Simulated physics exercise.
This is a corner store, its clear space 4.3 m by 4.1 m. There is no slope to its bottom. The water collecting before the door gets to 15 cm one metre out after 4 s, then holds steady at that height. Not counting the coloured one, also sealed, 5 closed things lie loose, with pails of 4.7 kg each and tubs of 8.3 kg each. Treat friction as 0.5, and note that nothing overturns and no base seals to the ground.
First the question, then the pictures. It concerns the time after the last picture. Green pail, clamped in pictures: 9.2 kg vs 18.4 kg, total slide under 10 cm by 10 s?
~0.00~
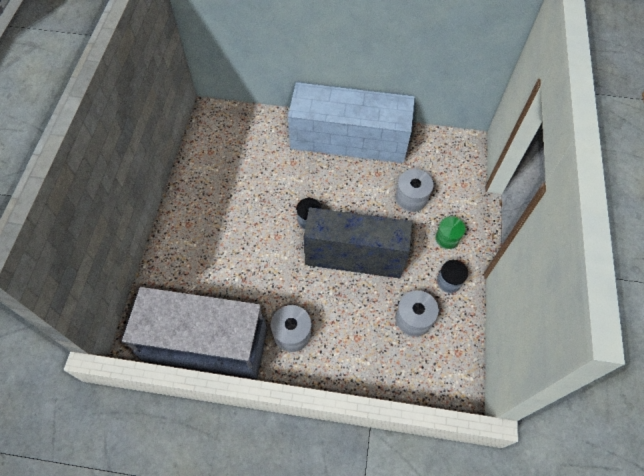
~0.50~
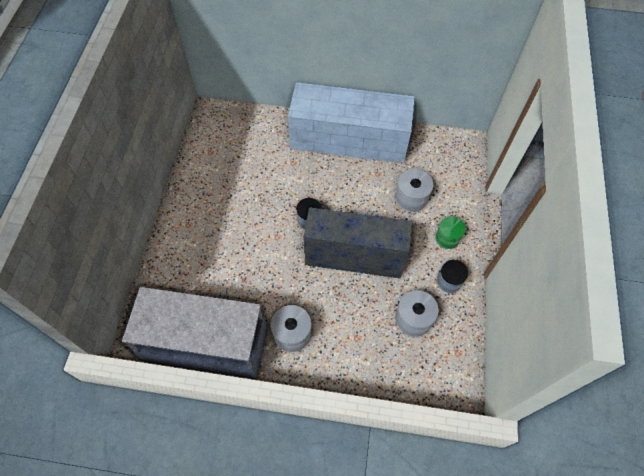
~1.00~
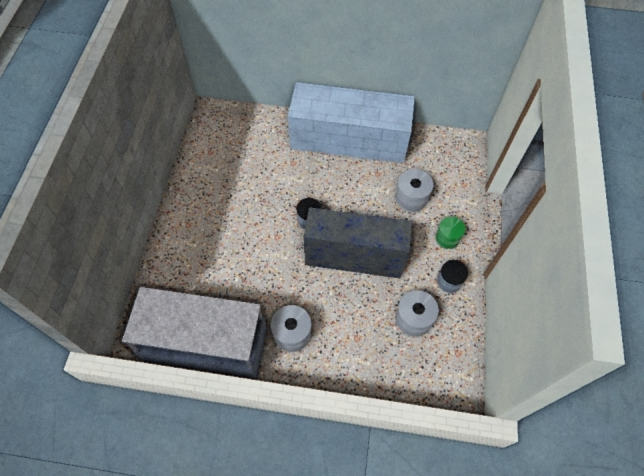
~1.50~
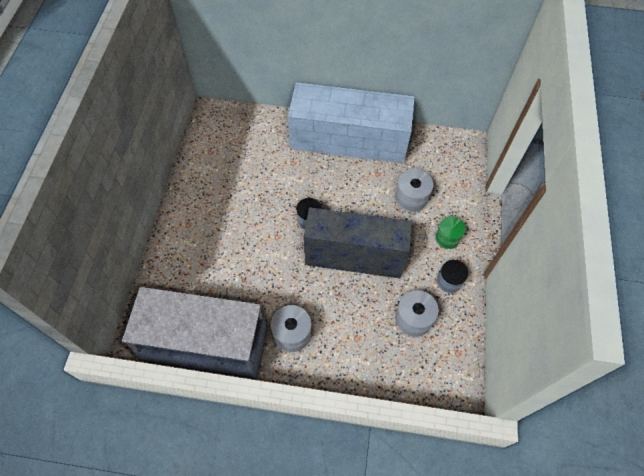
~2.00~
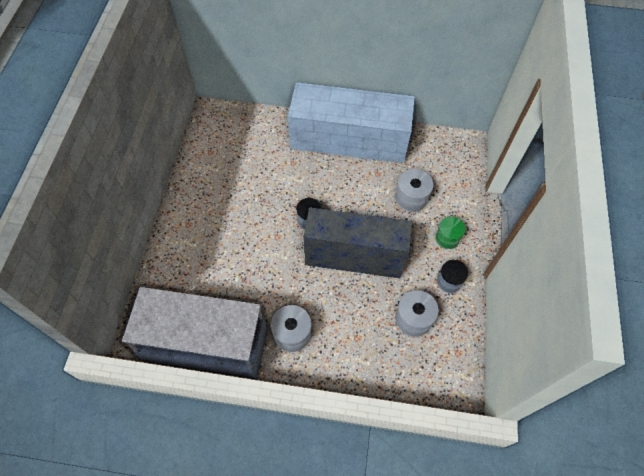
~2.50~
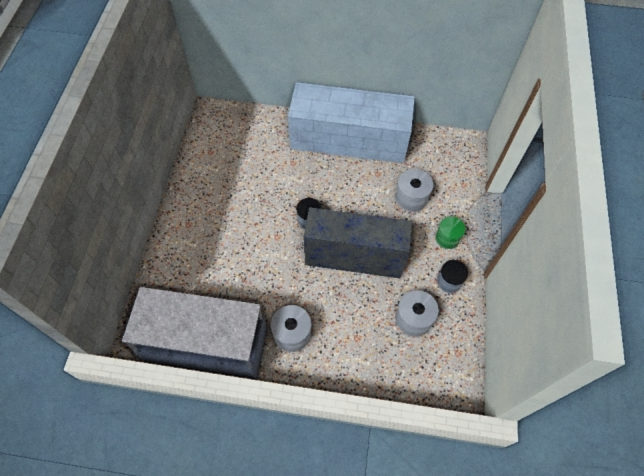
The heavier option is essential.
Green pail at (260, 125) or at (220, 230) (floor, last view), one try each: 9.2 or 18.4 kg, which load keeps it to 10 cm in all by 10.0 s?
Any load; any load.
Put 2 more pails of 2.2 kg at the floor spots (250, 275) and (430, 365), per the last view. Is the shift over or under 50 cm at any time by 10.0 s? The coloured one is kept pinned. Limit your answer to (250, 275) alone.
Well, that one comes out inside the limit.
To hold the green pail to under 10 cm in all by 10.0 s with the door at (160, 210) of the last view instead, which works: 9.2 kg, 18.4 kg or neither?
For that position, the smaller mass succeeds.
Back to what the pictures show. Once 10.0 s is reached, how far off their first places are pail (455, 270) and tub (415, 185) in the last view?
Net displacement, in order: 80 cm; 250 cm.
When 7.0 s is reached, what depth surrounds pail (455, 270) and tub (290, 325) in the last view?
Close to 4 and 1 centimetres.
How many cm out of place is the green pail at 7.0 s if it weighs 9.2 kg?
Displacement near 30 cm.
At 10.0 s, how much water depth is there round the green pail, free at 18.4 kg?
Around 8 cm.
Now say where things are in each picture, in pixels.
The green pail at (452, 228) rests on the ground; water covers 0.0 m2; 0 of 6 have shifted, in the first picture.
The green pail at (452, 228) rests on the ground; 0.0 m2 under water; 0 of 6 have shifted, in the second picture.
The green pail at (452, 228) rests on the ground; water covers 0.0 m2; 0 of 6 have shifted, in the third picture.
The green pail at (452, 228), on the bottom; 0.0 m2 under water; 0 of 6 have shifted, in the fourth picture.
The green pail at (452, 228), on the bottom; 0.0 m2 under water; 0 of 6 have shifted, in the fifth picture.
The green pail at (452, 228), on the bottom; water covers 0.2 m2; 0 of 6 have shifted, in the sixth picture.
After 3.5 s the green pail would be 0 cm from its start with 9.2 kg and 0 cm from its start with 18.4 kg; 5 cm of water round it then.
After 4.5 s the green pail would be 8 cm from its start with 9.2 kg and 0 cm from its start with 18.4 kg; 6 cm of water round it then.
After 7.0 s the green pail would be 33 cm from its start with 9.2 kg and 0 cm from its start with 18.4 kg; 7 cm of water round it then.
After 10.0 s the green pail would be 60 cm from its start with 9.2 kg and 0 cm from its start with 18.4 kg; 8 cm of water round it then.
